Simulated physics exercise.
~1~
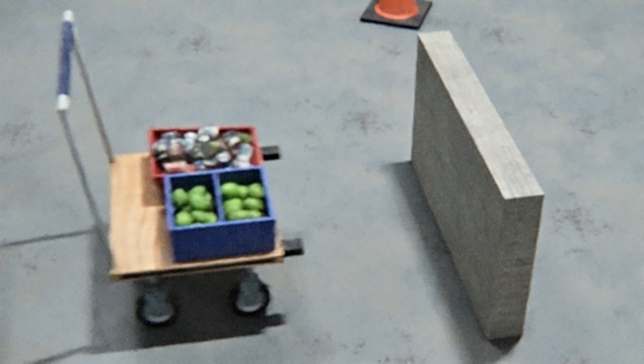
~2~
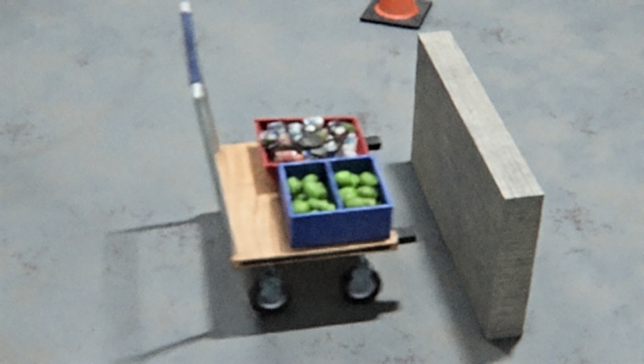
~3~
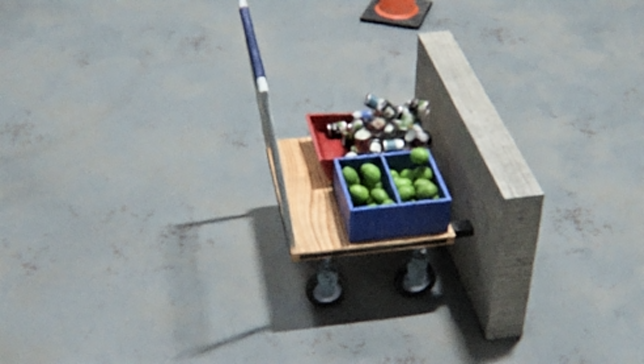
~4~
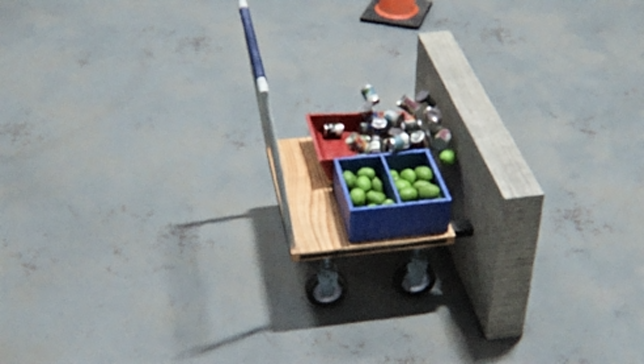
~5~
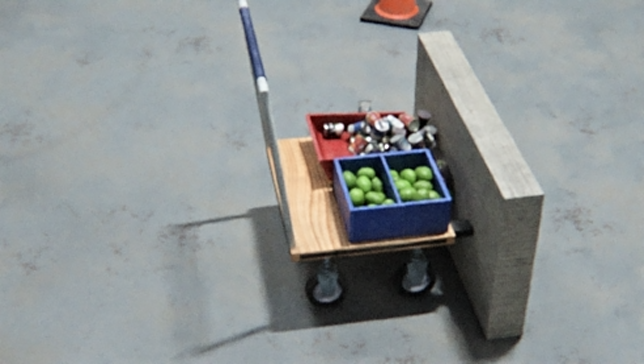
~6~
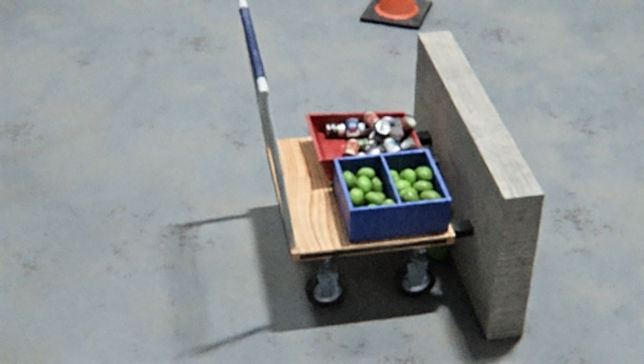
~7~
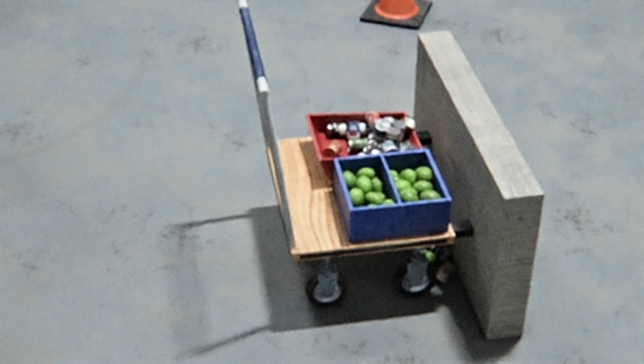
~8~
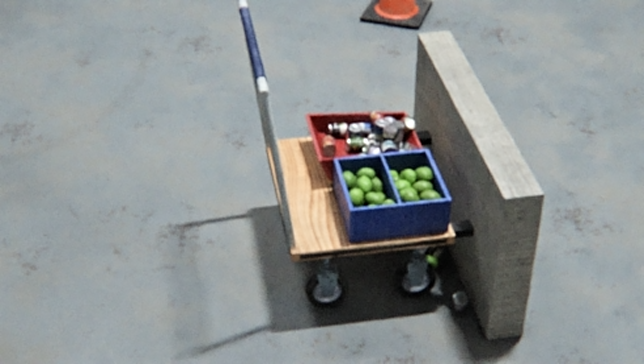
Goods trolley rolling right into a concrete wall and stopping, small tins surging from its red crate, some spilling out, most limes staying put.
